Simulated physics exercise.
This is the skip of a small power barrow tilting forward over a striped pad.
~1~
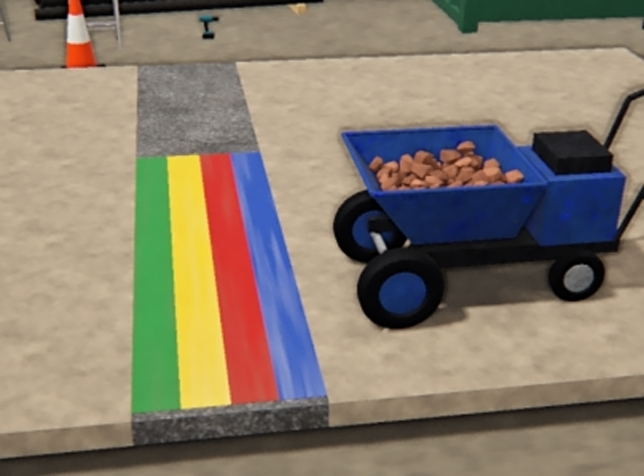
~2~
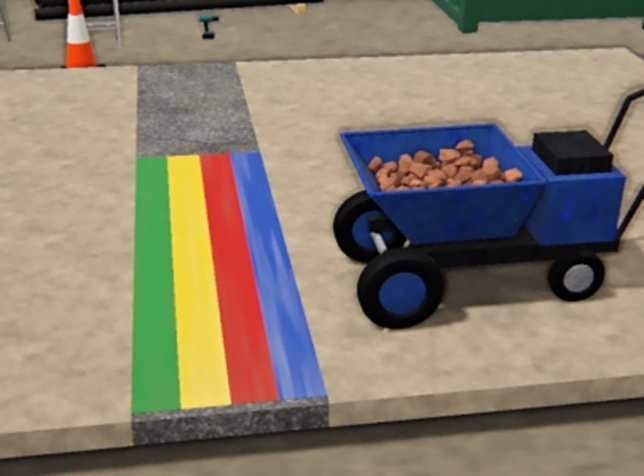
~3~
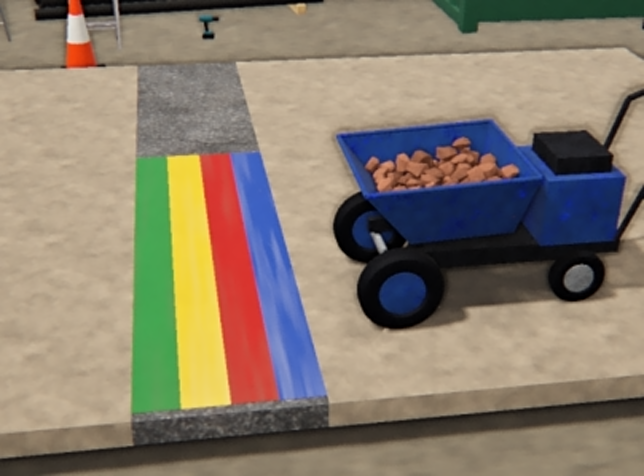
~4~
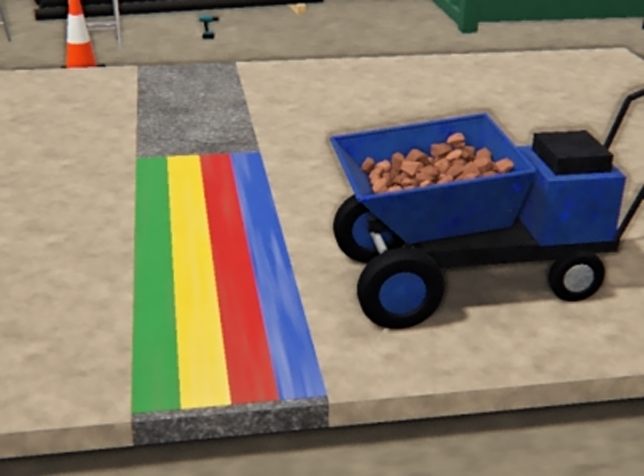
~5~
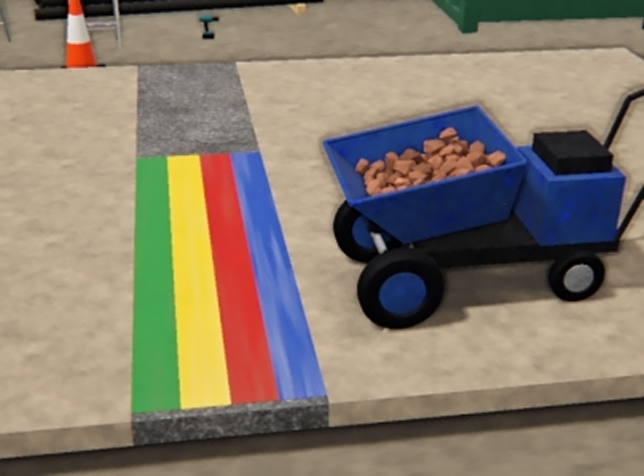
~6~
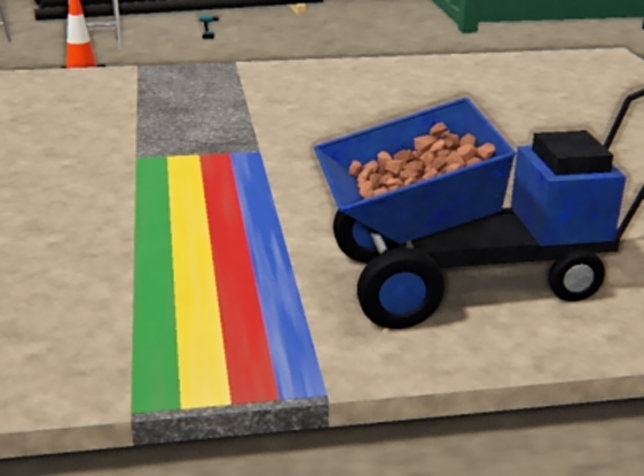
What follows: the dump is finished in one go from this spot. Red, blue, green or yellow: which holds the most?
The red one gets the largest share.
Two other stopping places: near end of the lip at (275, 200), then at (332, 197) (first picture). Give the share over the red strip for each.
Roughly 0 per cent, and 20 per cent.
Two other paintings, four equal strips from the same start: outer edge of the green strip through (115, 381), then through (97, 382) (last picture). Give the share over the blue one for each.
About 20 and 20 per cent.
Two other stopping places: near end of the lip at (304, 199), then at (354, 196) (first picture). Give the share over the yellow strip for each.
In turn 30 and 30 in a hundred.
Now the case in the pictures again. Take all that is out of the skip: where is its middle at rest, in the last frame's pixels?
Near (221, 299).
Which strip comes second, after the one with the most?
It is the yellow one.
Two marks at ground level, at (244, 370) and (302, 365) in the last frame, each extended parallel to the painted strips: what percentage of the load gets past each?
About 50 and 90 per cent.
Soon after the last picture, skip tipped steeply; all in the skip.
A little later, skip tipped right over; most in the skip; a small part over the blue strip; a small part over the red strip; a stray few over the yellow strip.
Later still, skip tipped right over; a small part in the skip; a small part over the blue strip; about a third over the red strip; about a quarter over the yellow strip; a small part over the green strip; a stray few off the paint.
At rest, skip tipped right over; a small part in the skip; a small part over the blue strip; about a third over the red strip; about a quarter over the yellow strip; a small part over the green strip; a small part off the paint.
